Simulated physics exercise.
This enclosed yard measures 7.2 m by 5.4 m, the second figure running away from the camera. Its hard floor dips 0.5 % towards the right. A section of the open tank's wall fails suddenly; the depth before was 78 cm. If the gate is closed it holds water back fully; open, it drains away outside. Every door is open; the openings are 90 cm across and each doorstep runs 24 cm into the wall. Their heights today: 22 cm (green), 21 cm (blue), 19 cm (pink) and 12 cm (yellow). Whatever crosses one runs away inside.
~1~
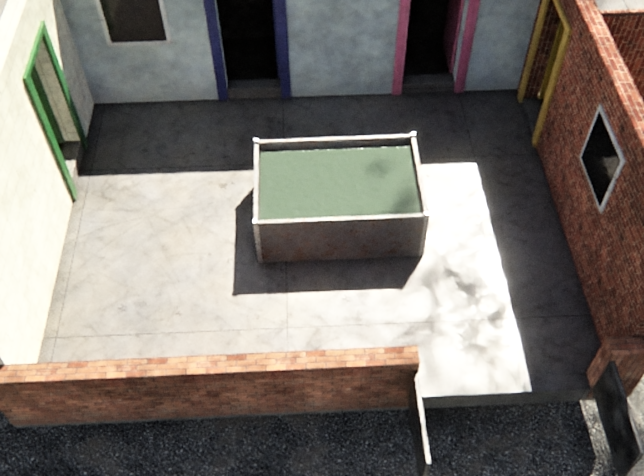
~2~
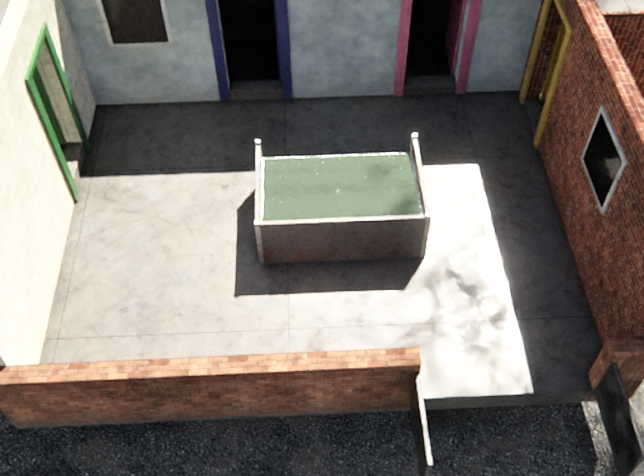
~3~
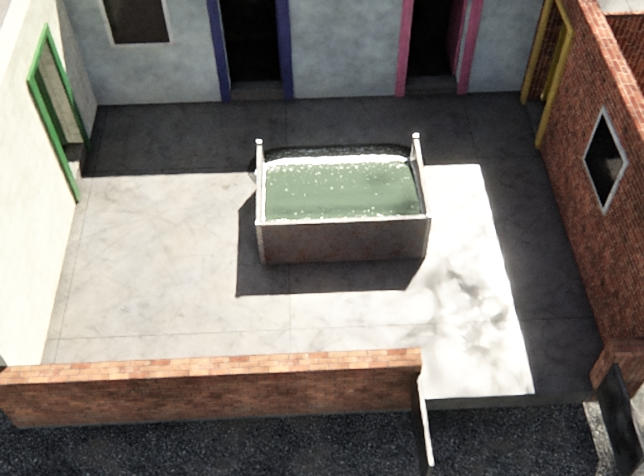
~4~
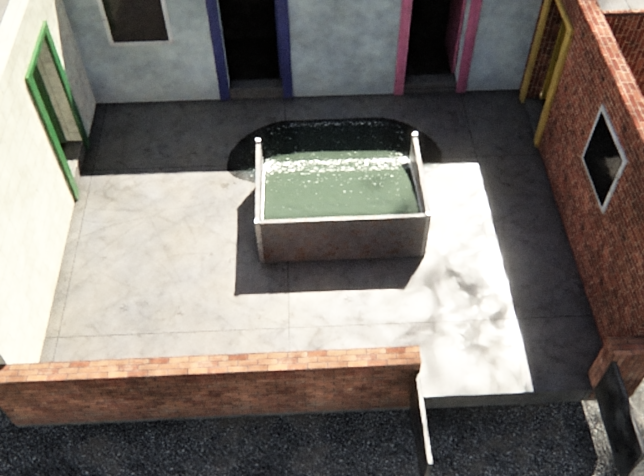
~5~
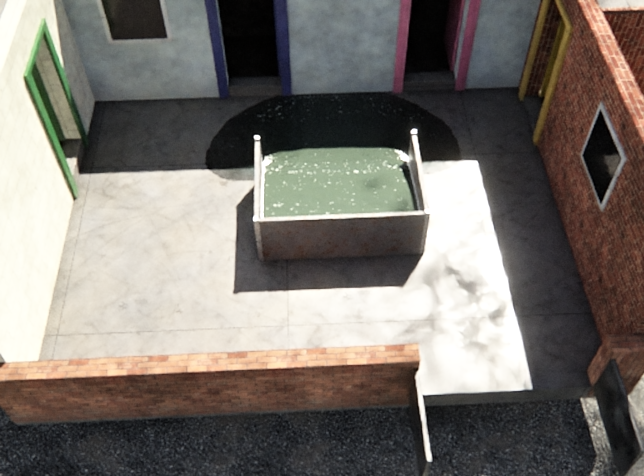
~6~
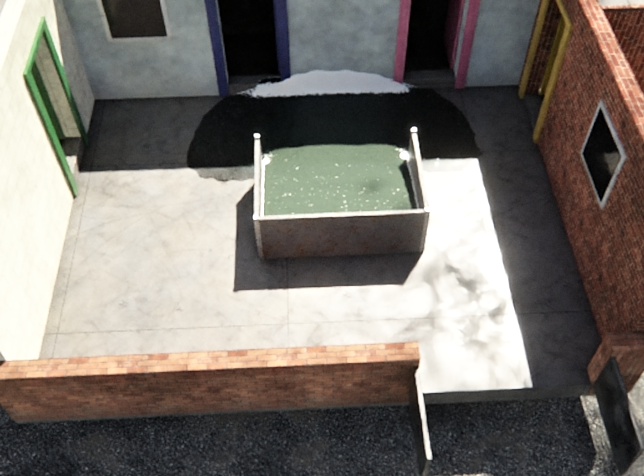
The footage shows a walled yard with coloured doorways and an open tank of green water; the tank's far side gives way, and water pours out, spreading behind it and to both sides in a widening dark sheet.
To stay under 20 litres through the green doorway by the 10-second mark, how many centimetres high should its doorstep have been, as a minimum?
At least 12.5 cm or so.
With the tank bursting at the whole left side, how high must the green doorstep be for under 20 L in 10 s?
Some 23 cm.
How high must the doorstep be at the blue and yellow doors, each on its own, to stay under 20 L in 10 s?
Roughly 30 cm at blue and 27 cm at yellow.
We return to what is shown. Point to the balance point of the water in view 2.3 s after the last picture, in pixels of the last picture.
At about (315, 145).
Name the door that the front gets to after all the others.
The green one.
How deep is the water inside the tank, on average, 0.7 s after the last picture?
Some 27 cm.
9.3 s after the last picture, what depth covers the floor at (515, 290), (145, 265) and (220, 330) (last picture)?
Roughly 7, 4 and 6 cm, in turn.
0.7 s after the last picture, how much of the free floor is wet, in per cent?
Near 25 per cent is wet.
Then, 0.7 s after the last picture water covers 25 % of the floor, deepest (50 cm) near (331, 98); it has not reached the green door.
Then, 2.3 s after the last picture water covers 45 % of the floor, deepest (28 cm) near (513, 99); 19 cm at the green door, 0 litres in over its 22 cm doorstep.
Then, 9.3 s after the last picture water covers 95 % of the floor, deepest (10 cm) near (597, 367); 3 cm at the green door, 0 litres in over its 22 cm doorstep.
At the green door as built, the water peaked near 20 cm, 2.1 s after the last picture.
Run again over the same 10 s with other heights there, 29 litres in over 11 cm, 10 litres over 14.5 cm. The limit of 20 litres is kept from about 12.5 cm up.
